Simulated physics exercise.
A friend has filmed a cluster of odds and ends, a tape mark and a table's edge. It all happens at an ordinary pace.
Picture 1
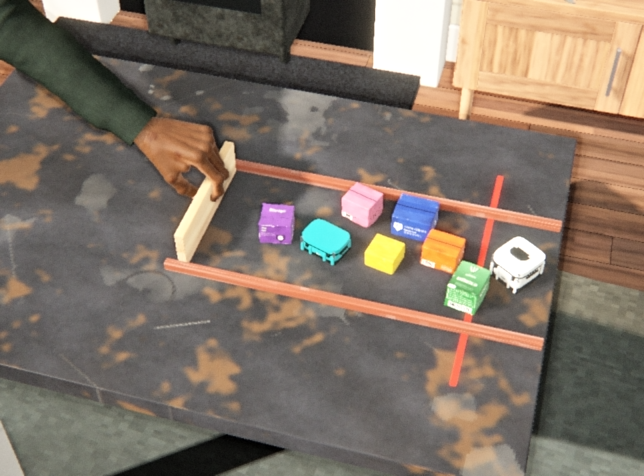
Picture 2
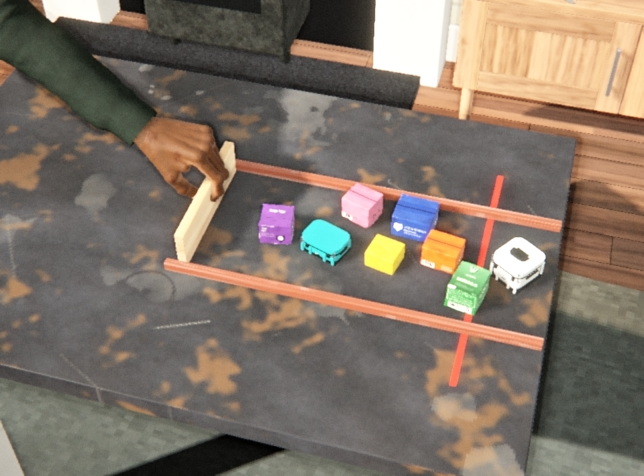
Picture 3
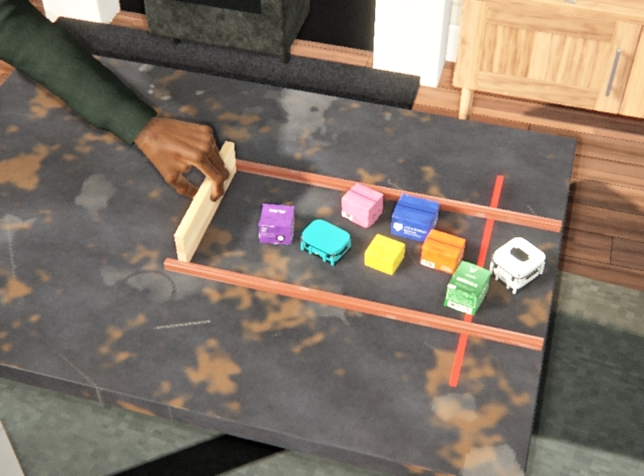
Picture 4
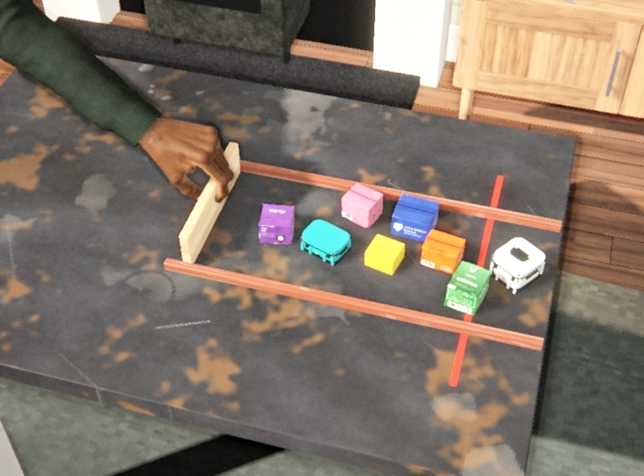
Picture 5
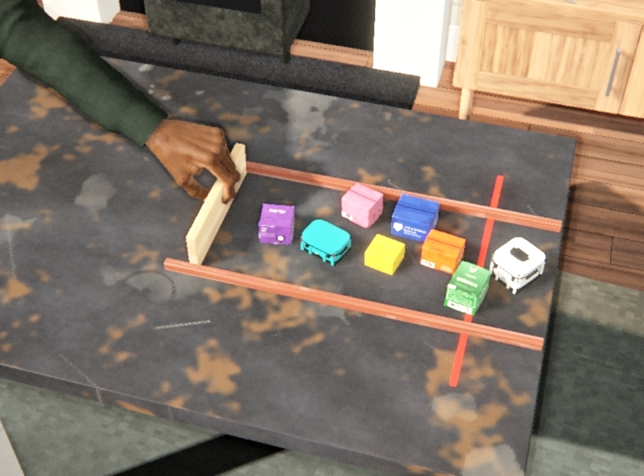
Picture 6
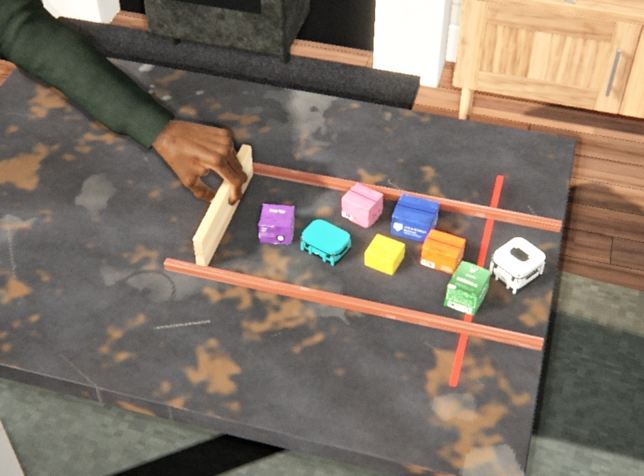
A hand slides a wooden board slightly right between two rails toward scattered small colourful objects.
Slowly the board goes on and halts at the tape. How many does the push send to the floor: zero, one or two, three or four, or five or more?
Outcome: The number that fall off is three or four.
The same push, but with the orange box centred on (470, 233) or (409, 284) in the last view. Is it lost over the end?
The orange box is lost; is kept.
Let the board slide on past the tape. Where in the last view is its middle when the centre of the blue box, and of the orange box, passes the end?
At (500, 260) for the blue box; at (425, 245) for the orange box.
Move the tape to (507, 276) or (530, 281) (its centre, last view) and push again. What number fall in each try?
In that order 5 and 5.
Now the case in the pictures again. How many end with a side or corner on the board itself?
The number is 3.
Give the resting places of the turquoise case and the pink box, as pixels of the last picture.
Near (534, 279) and (504, 230).
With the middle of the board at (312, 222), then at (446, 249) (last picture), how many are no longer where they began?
By then 3, and 8.
Soon after, none off yet; white case at rest near (518, 265); green box at rest near (468, 288); orange box moving near (449, 253).
At rest, the number that fall off is three or four; fallen, yellow block, orange box and white case.
